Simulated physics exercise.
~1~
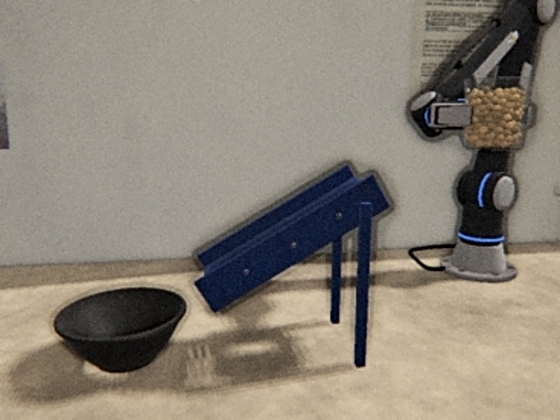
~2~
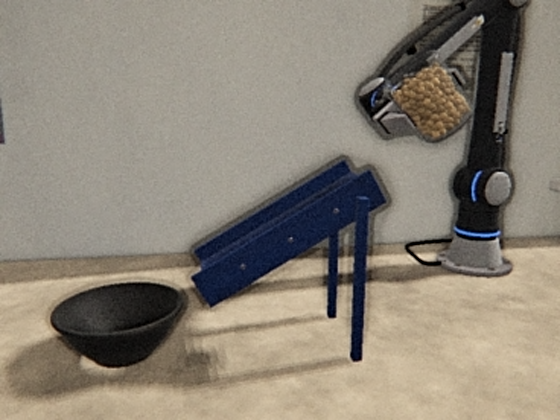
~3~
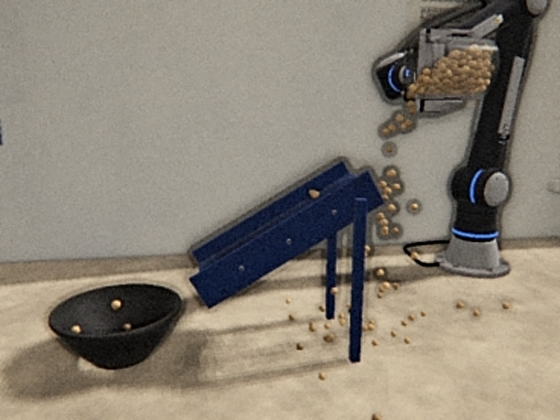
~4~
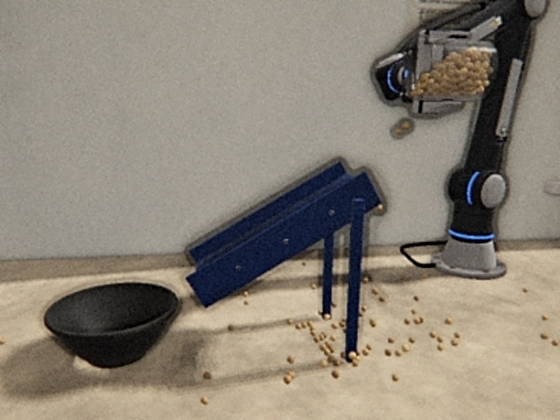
On a pale tabletop against a grey wall, a robot arm tilted a container of chickpeas toward a blue chute, spilling many behind and beneath it while a few reached the black bowl; at the end, chickpeas lay scattered around and plenty remained in the container.
